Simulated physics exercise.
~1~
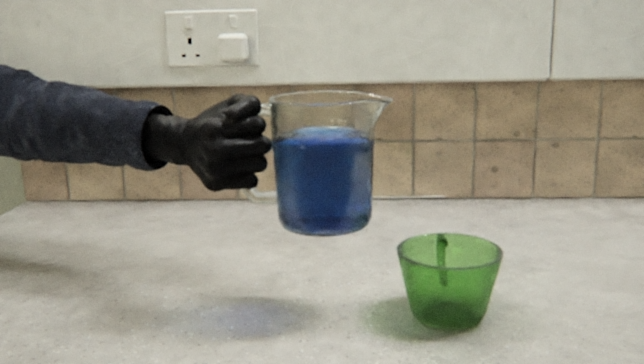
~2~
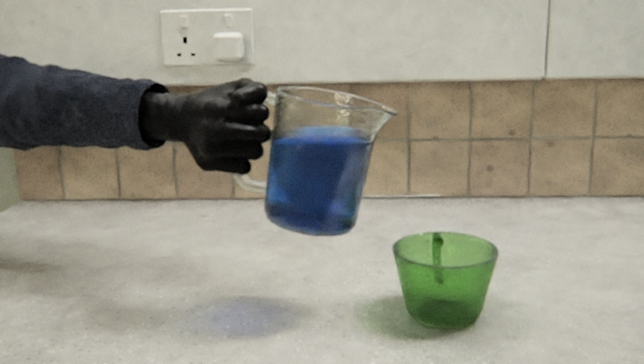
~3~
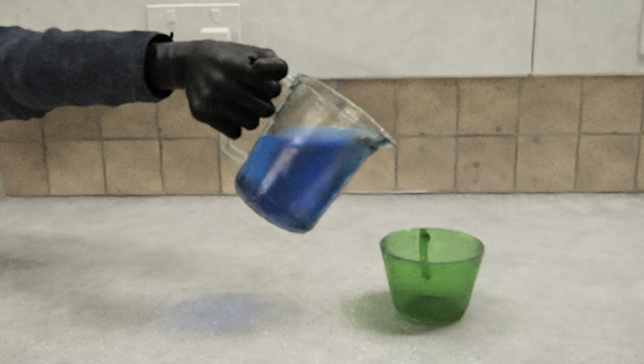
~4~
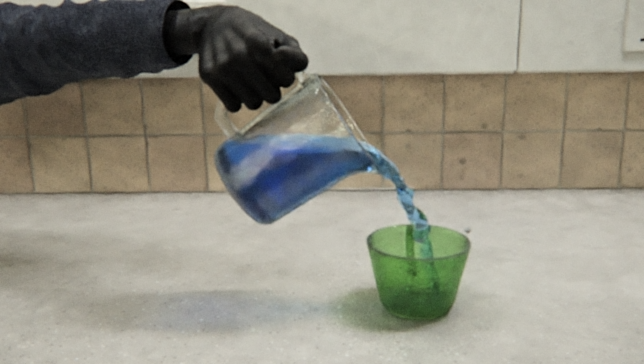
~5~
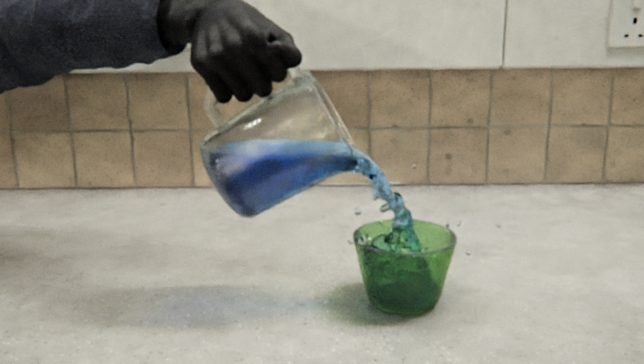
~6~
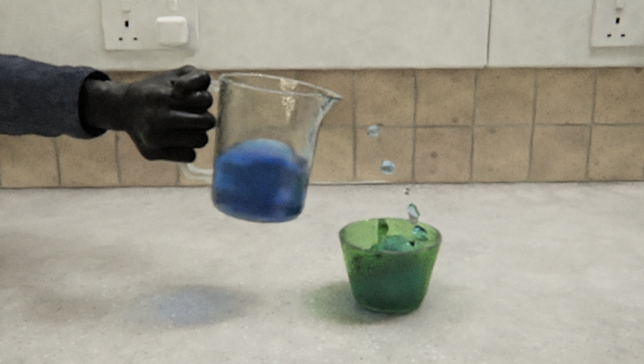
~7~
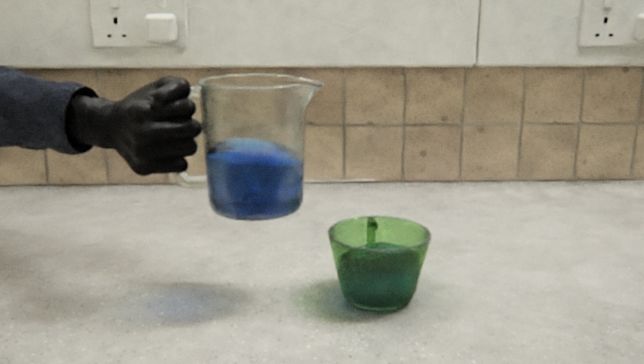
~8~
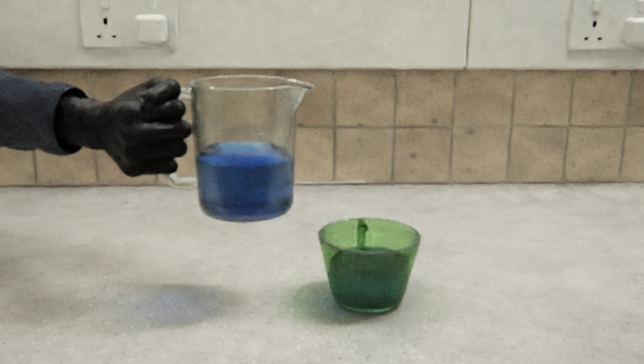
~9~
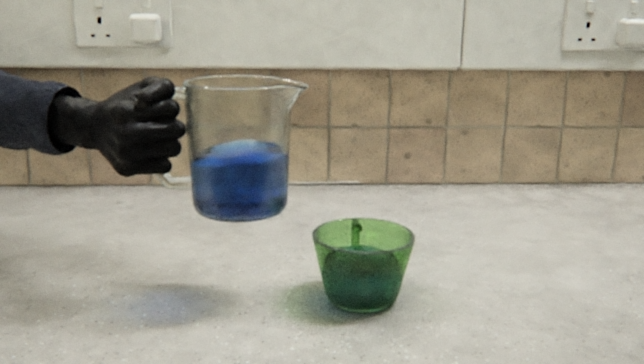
A pale speckled worktop, seen from the front at about counter height, stands before a wall with beige tiles and white sockets. On the left, a black hand with a dark blue sleeve holds a clear glass jug of blue liquid above and beside an empty, wide green cup. The jug tips to the right until a twisting blue stream pours into the cup, splashing a little, as the view pans slightly right. The jug then swings upright, and a few last drops fall. At the end, the jug is level and still partly full, while the cup holds dark, greenish-looking liquid.
